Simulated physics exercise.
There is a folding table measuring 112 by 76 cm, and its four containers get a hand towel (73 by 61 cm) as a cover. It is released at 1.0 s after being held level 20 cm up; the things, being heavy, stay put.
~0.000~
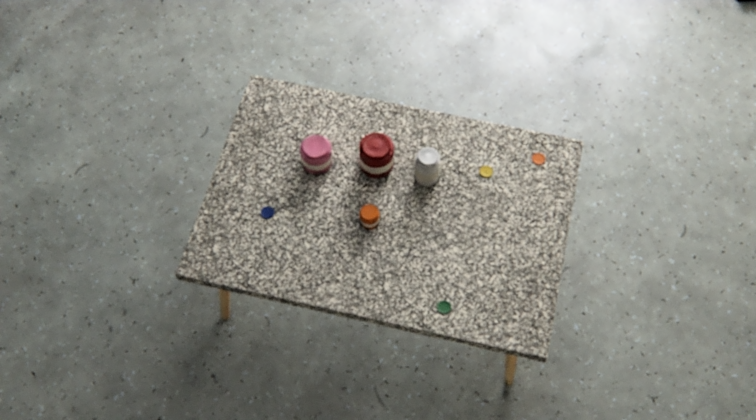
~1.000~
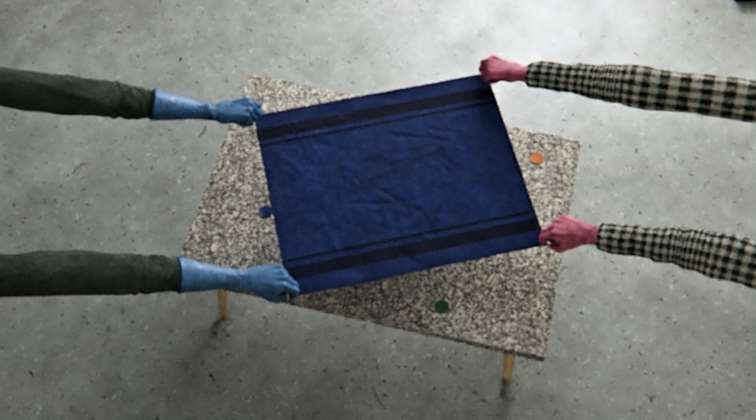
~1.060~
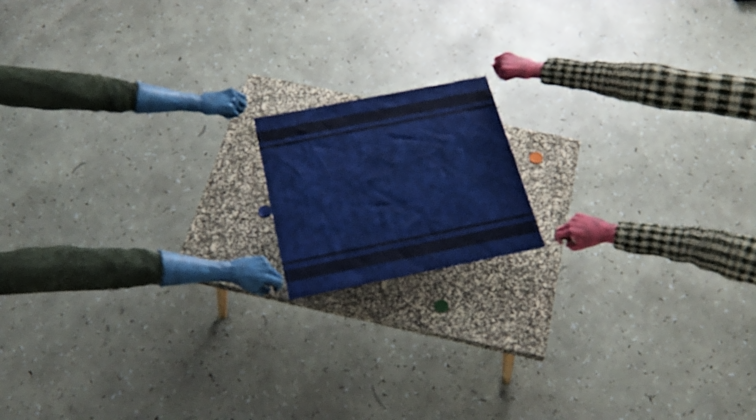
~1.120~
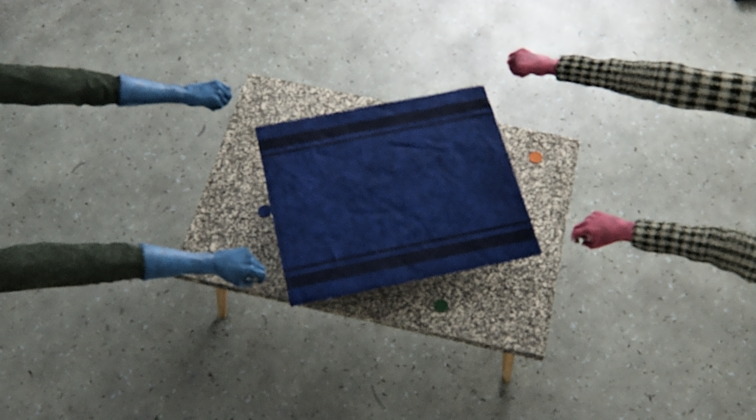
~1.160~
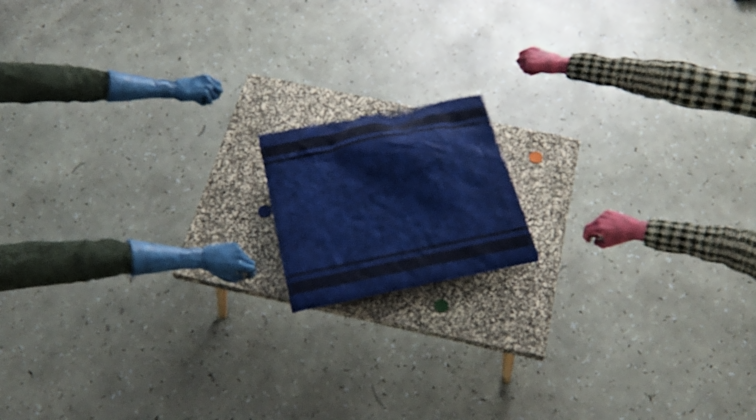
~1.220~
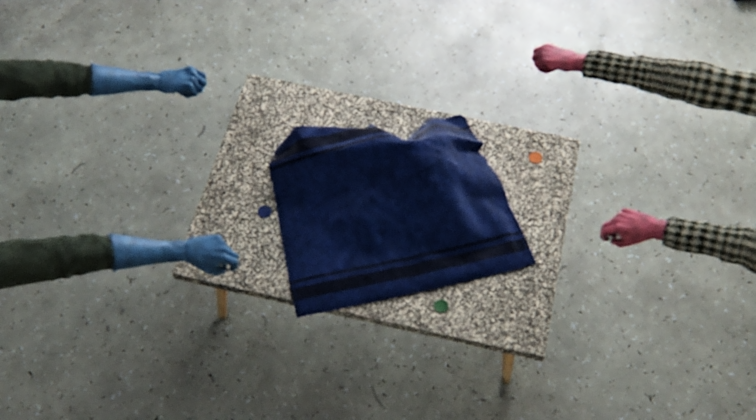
Two blue hands in dark green sleeves at left and two pinkish-red hands in checked sleeves at right hold a dark blue cloth over a speckled table on a grey floor, seen from above. Beforehand, pink, red, white and orange containers stand uncovered among small coloured discs. The hands let go and draw back, and the cloth sinks over the containers, its far edge crumpling, while the camera stays still.
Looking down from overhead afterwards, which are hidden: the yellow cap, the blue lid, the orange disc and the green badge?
In order: The yellow cap ends under the cloth; the blue lid remains in the open; the orange disc still shows; the green badge still shows.
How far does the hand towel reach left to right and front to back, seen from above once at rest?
Roughly 88 cm across and 78 cm deep.
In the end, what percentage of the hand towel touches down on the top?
Share on top, approx.: 40 %.
At 1.4 s, 35 % of it is down, spanning 87 by 80 cm, above yellow cap.
At 1.6 s, 35 % of it is down, spanning 88 by 79 cm, above yellow cap.
At 1.7 s, 40 % of it is down, spanning 87 by 77 cm, above yellow cap.
At 1.9 s, 40 % of it is down, spanning 87 by 78 cm, above yellow cap.
At 2.7 s, 40 % of it is down, spanning 88 by 78 cm, above yellow cap.
